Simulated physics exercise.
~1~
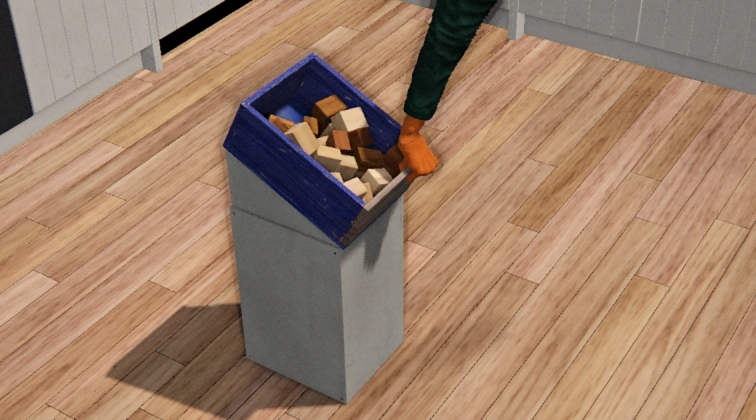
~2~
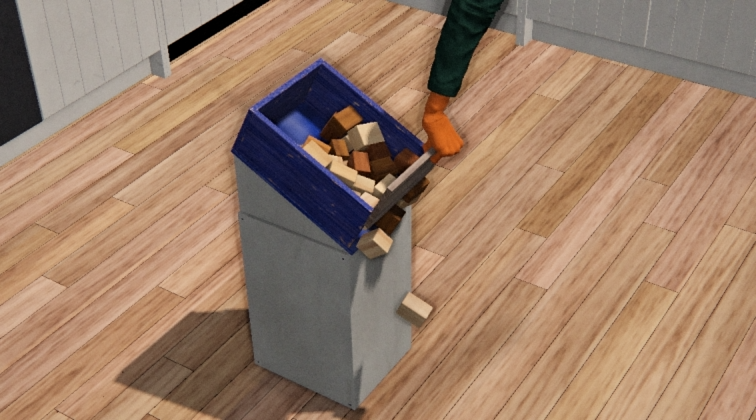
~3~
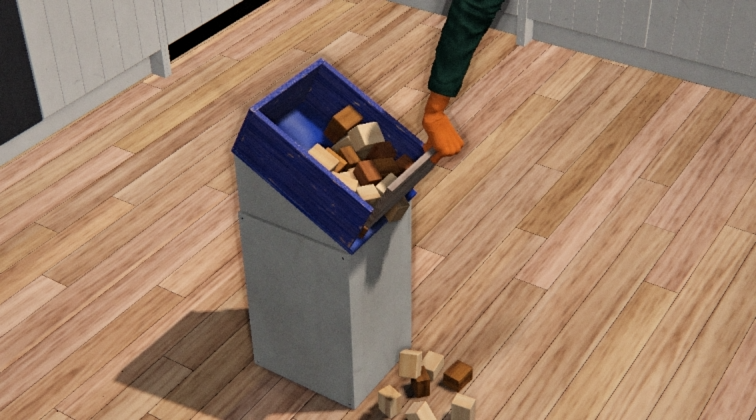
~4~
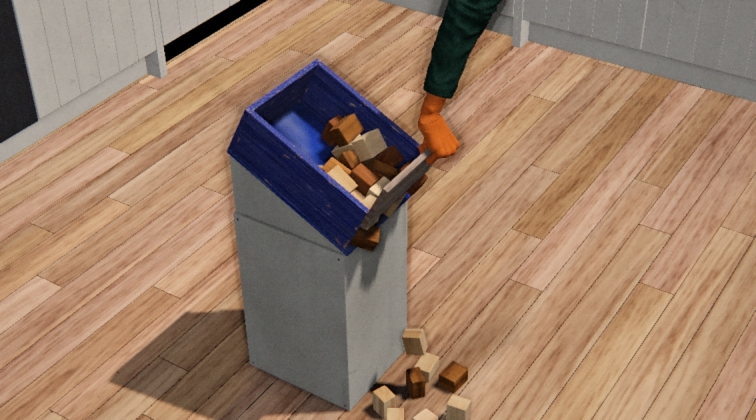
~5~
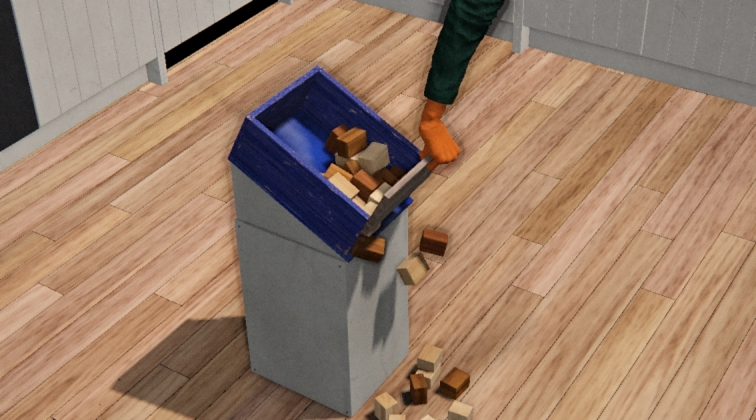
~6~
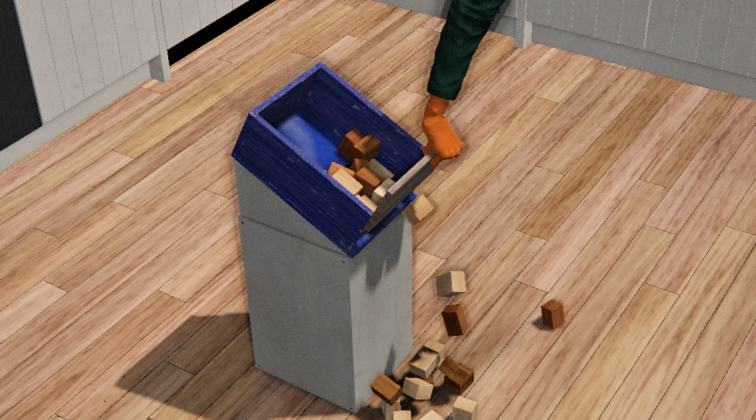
Wooden blocks spill from a tilted blue bin onto the floor after a hand raises its gate.
